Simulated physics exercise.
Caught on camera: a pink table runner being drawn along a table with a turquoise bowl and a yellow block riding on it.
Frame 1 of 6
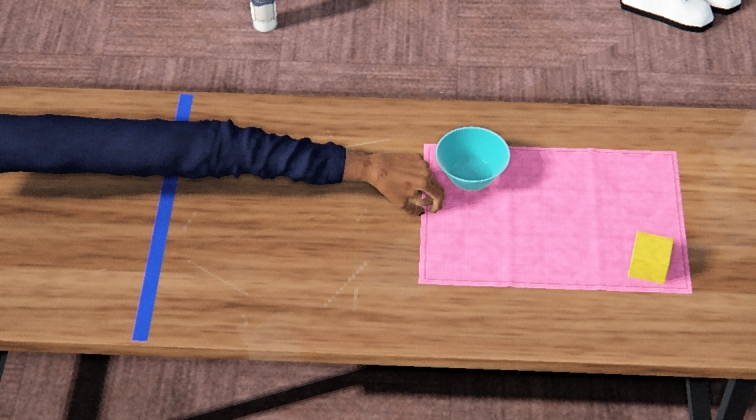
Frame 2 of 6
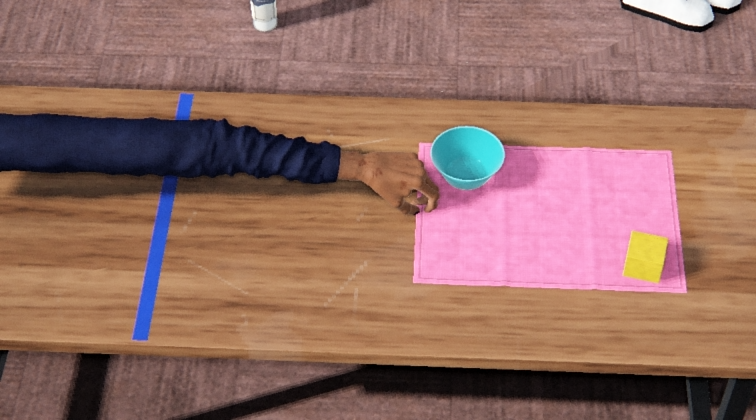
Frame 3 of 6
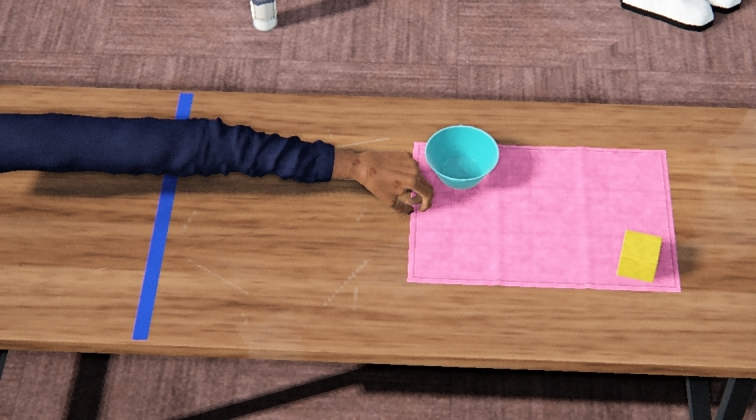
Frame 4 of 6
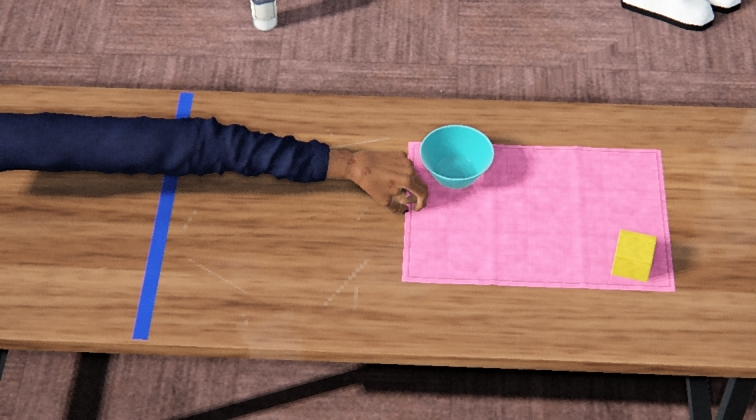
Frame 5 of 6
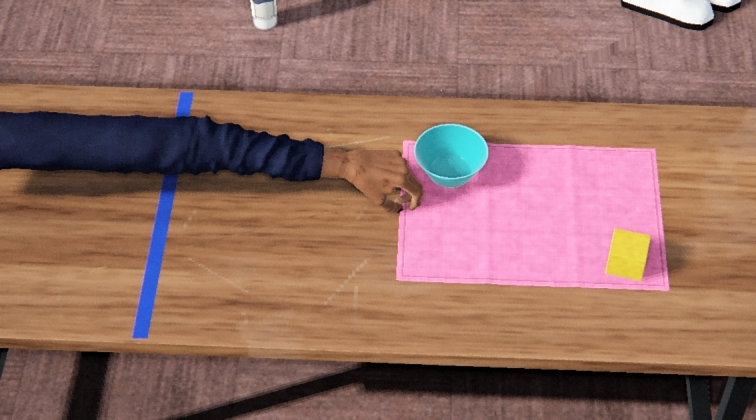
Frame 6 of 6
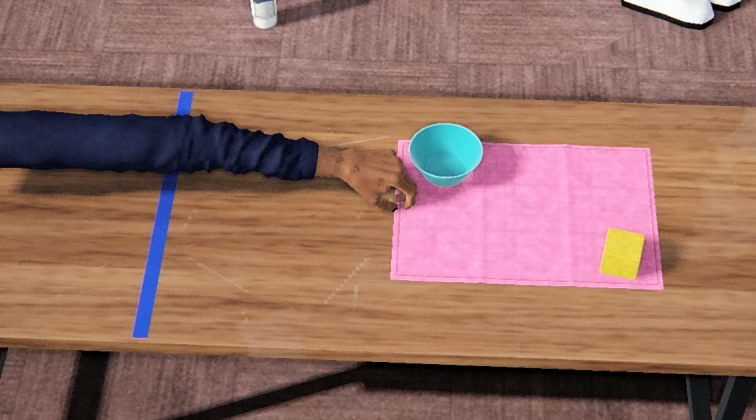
On a wooden table, a hand drags a pink cloth slightly left, carrying a turquoise bowl and yellow block.
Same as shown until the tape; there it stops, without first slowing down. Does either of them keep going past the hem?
Turquoise bowl: No, it stays on. Yellow block: No, it stays on.
Then, 2.02 s past the final frame, hem at the tape; turquoise bowl on the cloth near (228, 153); yellow block on the cloth near (392, 246).
Then, 2.13 s past the final frame, hem at the tape; turquoise bowl on the cloth near (222, 153); yellow block on the cloth near (386, 245).
When it is over, hem at the tape; turquoise bowl on the cloth near (222, 153); yellow block on the cloth near (386, 245). The turquoise bowl stays on the cloth and the yellow block remains aboard.
